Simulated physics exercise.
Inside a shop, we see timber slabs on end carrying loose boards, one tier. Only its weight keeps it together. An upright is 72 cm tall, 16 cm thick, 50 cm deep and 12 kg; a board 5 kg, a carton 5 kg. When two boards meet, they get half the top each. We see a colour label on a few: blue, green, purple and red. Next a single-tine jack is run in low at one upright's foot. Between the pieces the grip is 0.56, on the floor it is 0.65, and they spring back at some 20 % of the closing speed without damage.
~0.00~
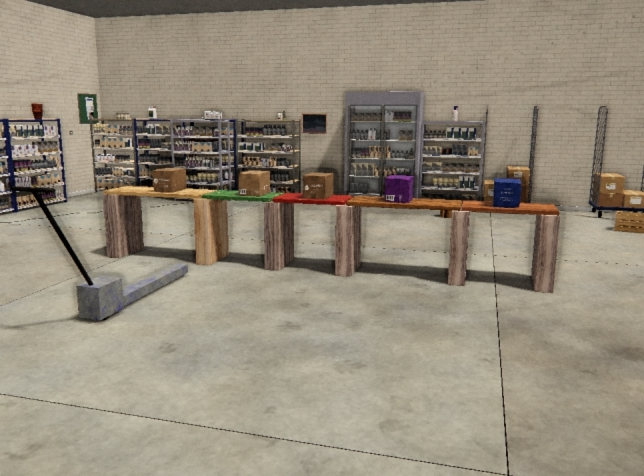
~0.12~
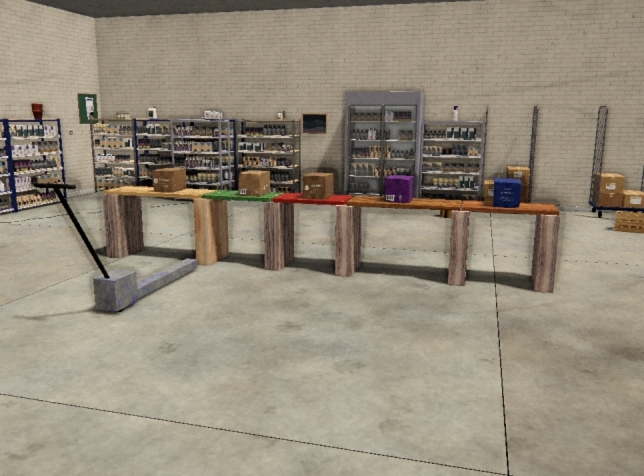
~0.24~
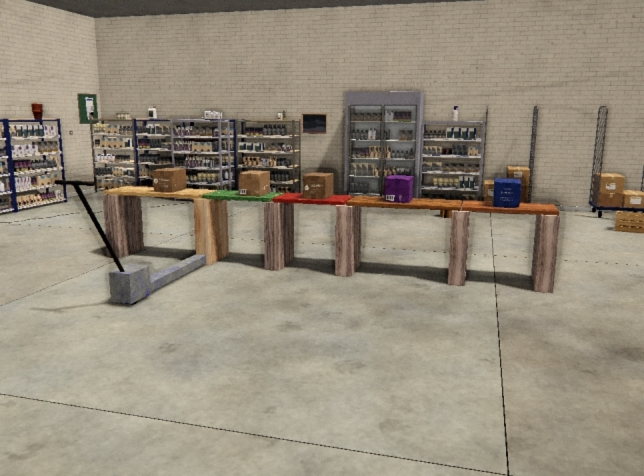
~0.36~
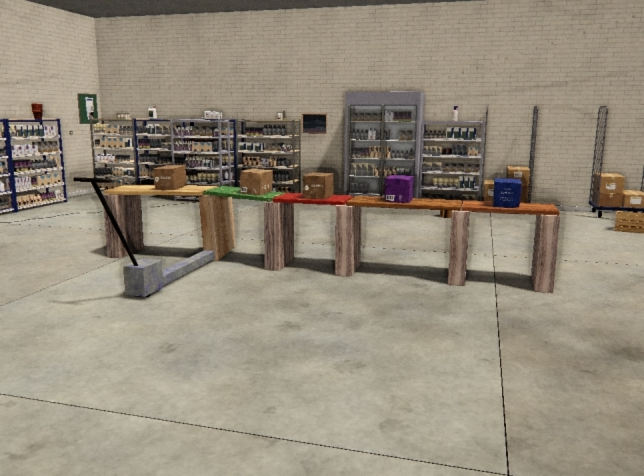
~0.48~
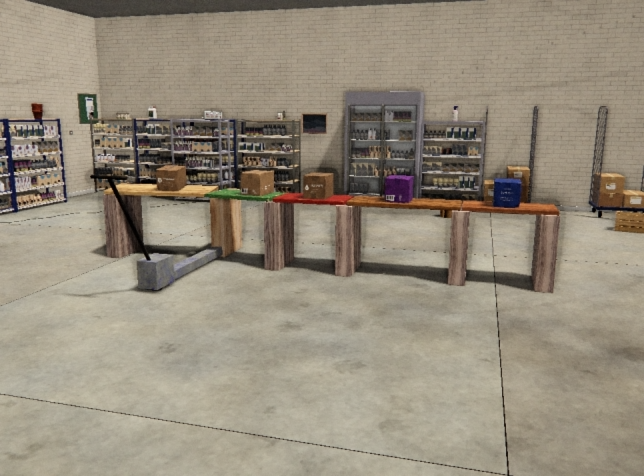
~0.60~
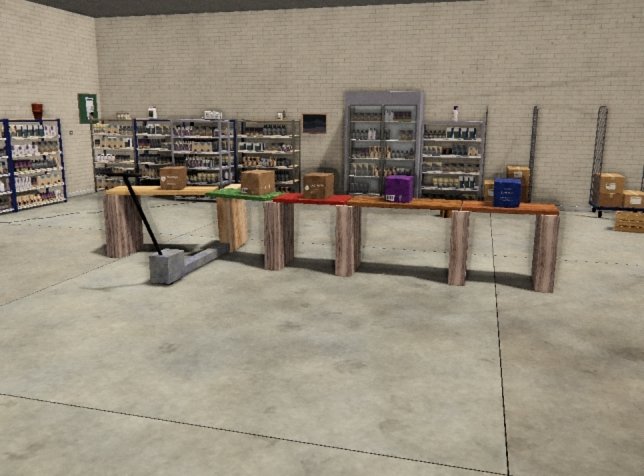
Inside a shop with pale brick walls and a concrete floor, a still camera looks from slightly above toward stocked shelves at the back. A long row of upright timber slabs carries yellow, green, red and orange boards, with brown cartons, a purple one and a blue one on top. From the left, a grey pallet jack slides rightward against the row, nudging the green board and nearby pieces slightly.
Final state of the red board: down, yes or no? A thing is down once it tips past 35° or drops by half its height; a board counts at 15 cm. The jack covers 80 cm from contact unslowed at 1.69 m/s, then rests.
No.
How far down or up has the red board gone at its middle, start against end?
Roughly 0 centimetres lower.
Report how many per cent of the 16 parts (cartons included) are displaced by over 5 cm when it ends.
Displaced: 40 %.
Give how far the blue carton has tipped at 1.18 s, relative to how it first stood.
I'd estimate close to 0°.
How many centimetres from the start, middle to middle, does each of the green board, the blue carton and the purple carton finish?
Green 50 cm, blue 0 cm, purple 0 cm.
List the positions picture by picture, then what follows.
In the first picture (places mark the middle of the side facing us), jack tip (183, 269) 42 cm short; red board (307, 202); purple carton (397, 191); green board (235, 199); nothing disturbed.
In the second picture, jack tip (193, 264) 22 cm short; red board (307, 202).
In the third picture, jack tip (202, 259) 17 mm short; red board (307, 202).
In the fourth picture, jack tip (210, 255) 19 cm in; red board (307, 202); green board (235, 196) leaning 3°; steepest lean 6°, the upright at (224, 224); 5 disturbed, none down.
In the fifth picture, jack tip (219, 251) 39 cm in; red board (308, 202); green board (235, 198) shifted 51 mm; steepest lean 4°, the carton at (166, 181); 5 disturbed, none down.
In the sixth picture, jack tip (226, 247) 59 cm in; red board (308, 202); green board (235, 197) shifted 8 cm; blue carton (507, 195); steepest lean 5°, the upright at (239, 218); 5 disturbed, none down.
After 0.84 s, 2 of the 16 pieces down; red board unmoved; green board leaning 23°, 14 cm lower.
After 1.18 s, 4 of the 16 pieces down; red board shifted 20 mm; green board leaning 56°, 41 cm lower.
At rest (2.4 s), 5 of the 16 pieces down; red board shifted 22 mm; green board leaning 56°, 41 cm lower; purple carton unmoved. As the last picture would show them, middles, red board near (316, 198), green board near (262, 230).
